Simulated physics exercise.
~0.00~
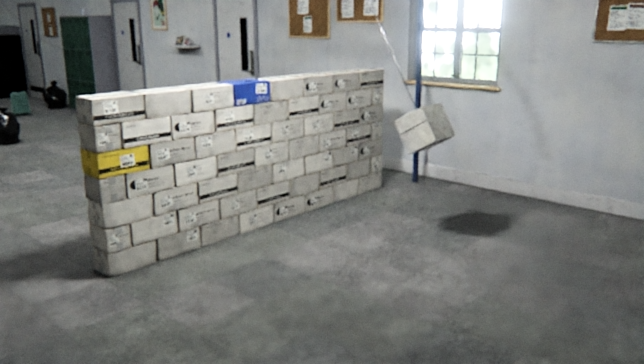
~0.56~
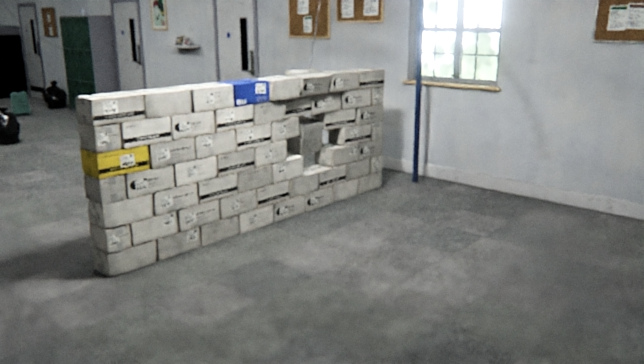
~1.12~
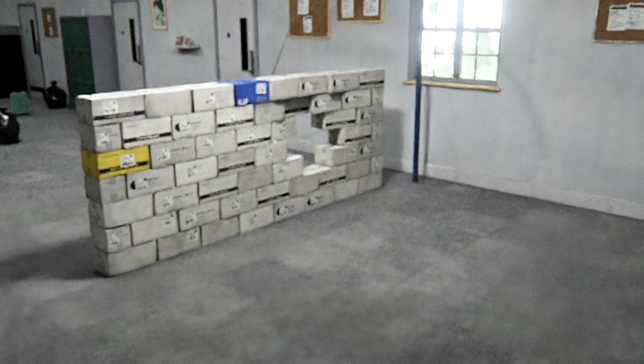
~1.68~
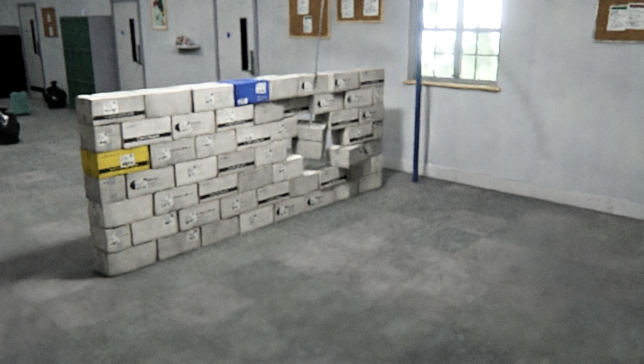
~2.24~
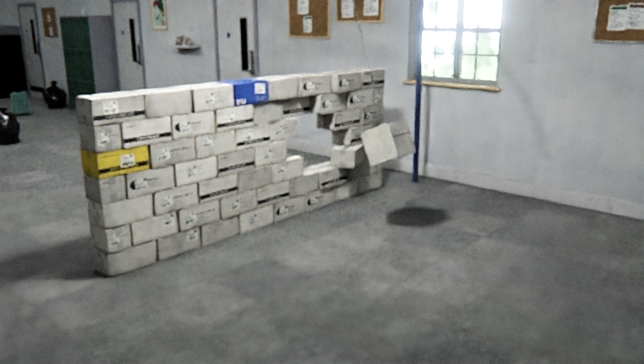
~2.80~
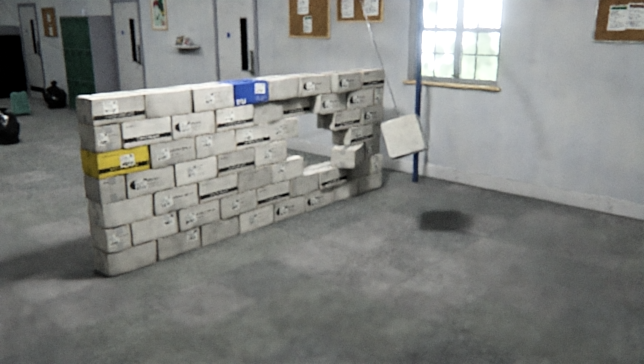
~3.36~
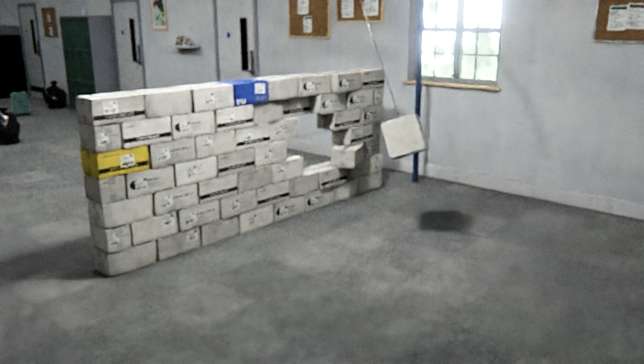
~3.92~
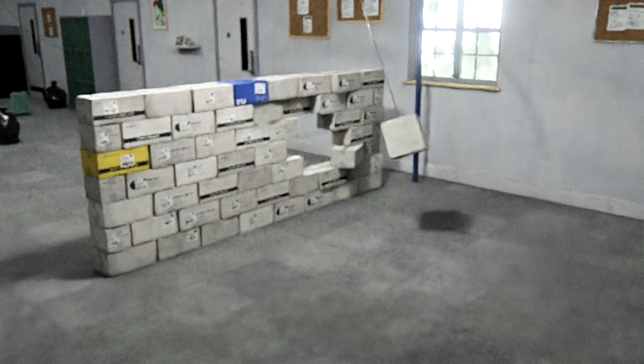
Wall of stacked white parcels being struck by a swinging block that punches a hole and swings back out, the wall still standing.
